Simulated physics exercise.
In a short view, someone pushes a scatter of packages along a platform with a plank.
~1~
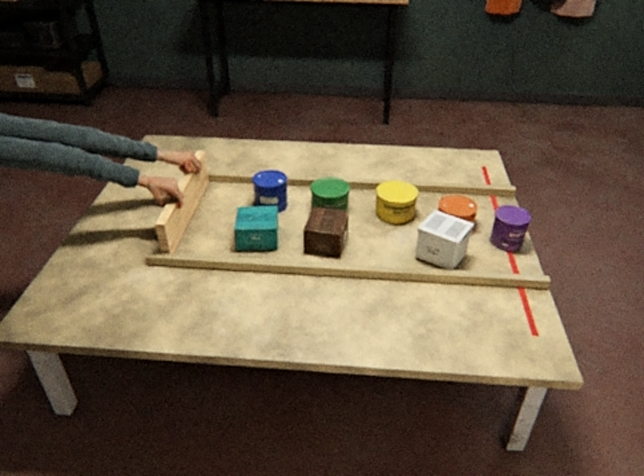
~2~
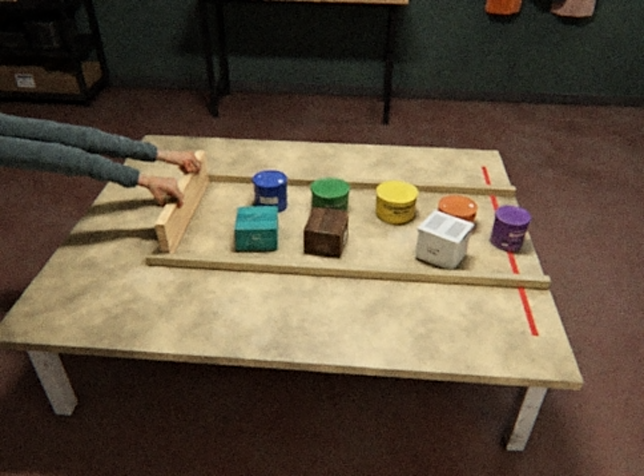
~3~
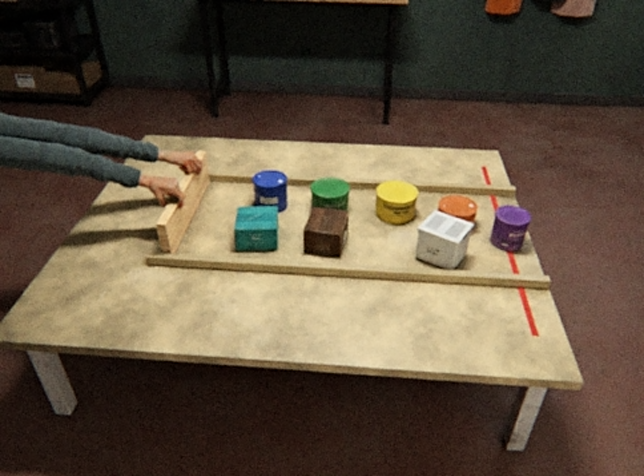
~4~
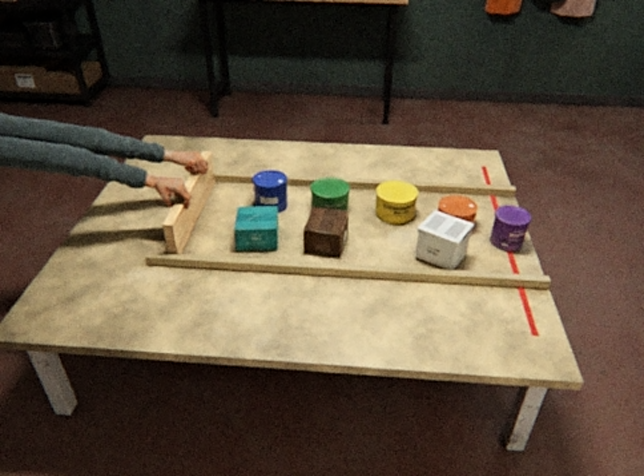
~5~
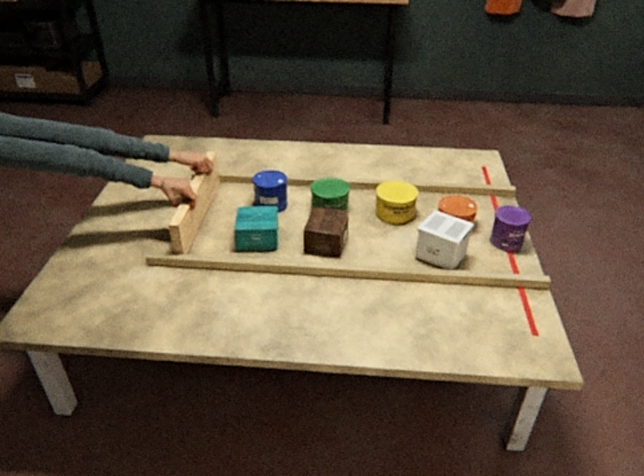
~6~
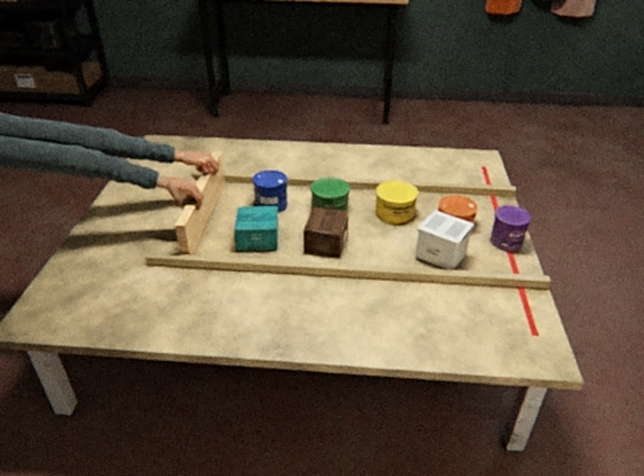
At first, two hands hold a wooden plank upright at the left end of a railed lane on a table, with colourful round containers and boxes spread out to its right. Then the hands slide the plank a short way rightward, while the containers and boxes stay still.
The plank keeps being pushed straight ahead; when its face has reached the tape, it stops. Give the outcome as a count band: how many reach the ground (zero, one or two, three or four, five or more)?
Five or more reach the ground.
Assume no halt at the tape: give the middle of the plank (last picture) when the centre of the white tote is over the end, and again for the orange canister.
I reckon its middle sits around (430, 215) and then around (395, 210).
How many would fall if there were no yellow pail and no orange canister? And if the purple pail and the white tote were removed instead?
Result, first then second: 4, 4.
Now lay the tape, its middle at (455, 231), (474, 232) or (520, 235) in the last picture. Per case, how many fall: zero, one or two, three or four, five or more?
Taking them in turn, three or four; five or more; more than four.
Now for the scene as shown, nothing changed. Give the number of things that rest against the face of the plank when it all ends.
That makes 2.
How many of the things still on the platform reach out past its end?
It's 2.
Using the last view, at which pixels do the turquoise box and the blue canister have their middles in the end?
The turquoise box ends up near (535, 247), and the blue canister near (522, 212).
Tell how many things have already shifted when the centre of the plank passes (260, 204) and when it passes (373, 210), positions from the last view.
At the first place 2, at the second 8.
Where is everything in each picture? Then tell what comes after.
The first frame shows purple pail (509, 229); orange canister (456, 215); white tote (443, 241); plank (185, 201); tape (504, 234).
The second frame shows orange canister (456, 215); turquoise box (257, 228).
The third frame shows white tote (443, 241); yellow pail (396, 202).
The fourth frame shows purple pail (509, 229); green pail (330, 199).
The fifth frame shows orange canister (456, 215); brown box (326, 231).
The sixth frame shows purple pail (509, 229); orange canister (456, 215); white tote (443, 241); plank (203, 201); tape (504, 234).
Soon after, none off yet; purple pail at rest near (509, 229); orange canister moving near (459, 215); white tote at rest near (443, 241).
In the end, the number that fall off is five or more; gone, green pail, brown box, yellow pail, white tote, orange canister and purple pail.
